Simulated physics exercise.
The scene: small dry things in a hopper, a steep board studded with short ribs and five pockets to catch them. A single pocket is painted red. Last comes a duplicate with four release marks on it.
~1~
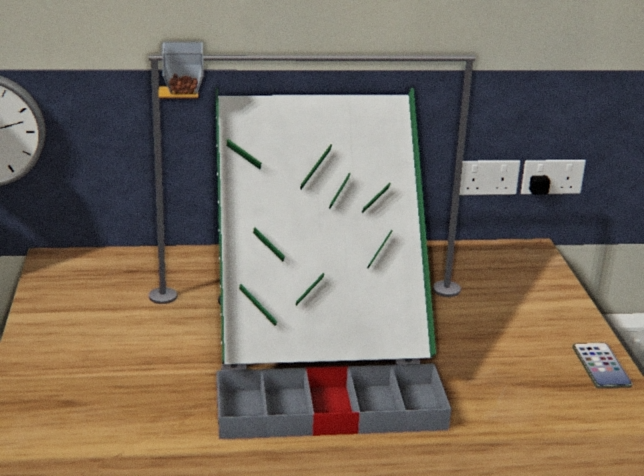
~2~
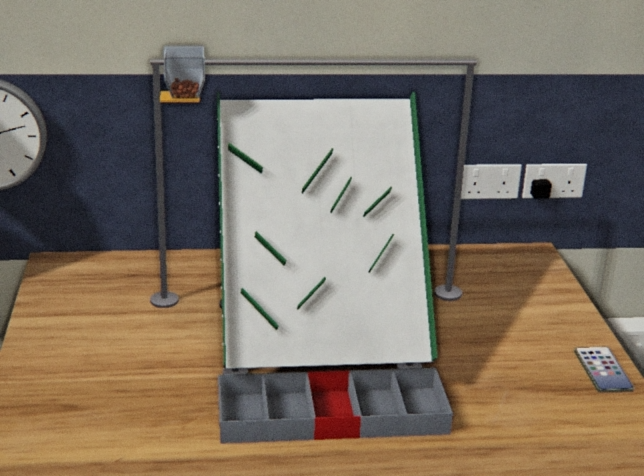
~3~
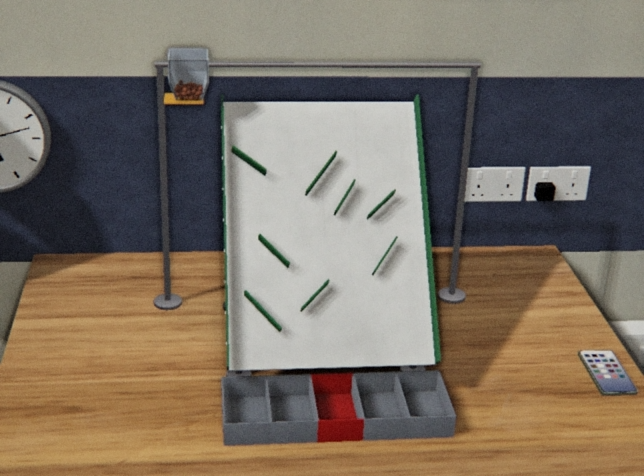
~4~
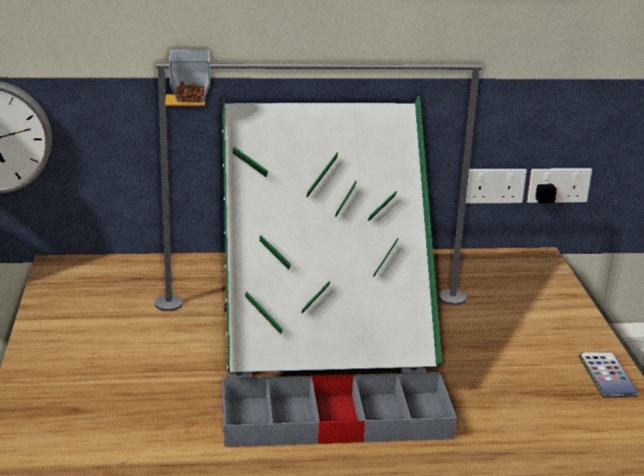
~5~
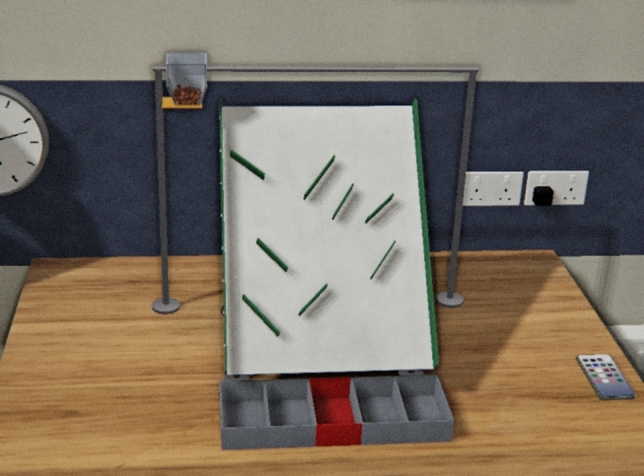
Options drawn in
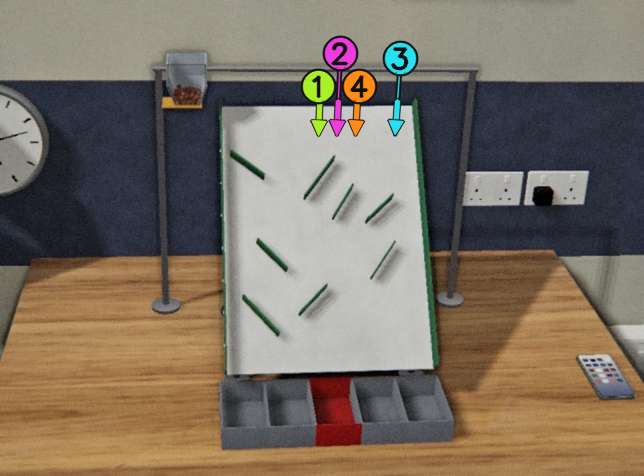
A tall white board with slanted green ribs stood on a wooden table, above five trays with the middle one red, and nothing moved but a slight wobble of the view.
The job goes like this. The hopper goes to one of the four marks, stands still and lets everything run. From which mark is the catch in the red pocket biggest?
Mark 4.
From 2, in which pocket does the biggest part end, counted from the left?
The second.
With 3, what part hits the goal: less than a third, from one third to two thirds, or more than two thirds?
Less than a third.
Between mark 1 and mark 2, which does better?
2.
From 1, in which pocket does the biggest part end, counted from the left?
The second from the left.
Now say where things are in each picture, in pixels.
Hopper at (184, 82), clay pellets, door shut, in the first frame.
Ribs (229, 143) to (263, 168), (303, 188) to (333, 148), (332, 208) to (351, 177), in the second frame.
Ribs (369, 214) to (396, 189), (259, 234) to (289, 263), (375, 271) to (397, 236), in the third frame.
Ribs (246, 292) to (282, 330), (303, 309) to (330, 281), in the fourth frame.
Red pocket at (339, 433), number 3 of 5 from the left, in the fifth frame.
On the marked copy, mark 1 meets the board at (318, 130); mark 2 meets the board at (337, 130); mark 3 meets the board at (395, 129); mark 4 meets the board at (355, 130).
For mark 1, a small part in the red pocket, nearly all in other pockets.
For mark 2, about a quarter in the red pocket, about two thirds in other pockets, a stray few held on the board.
For mark 3, about a quarter in the red pocket, about two thirds in other pockets, a small part outside the box.
For mark 4, about half in the red pocket, about half in other pockets, a stray few held on the board, a stray few outside the box.
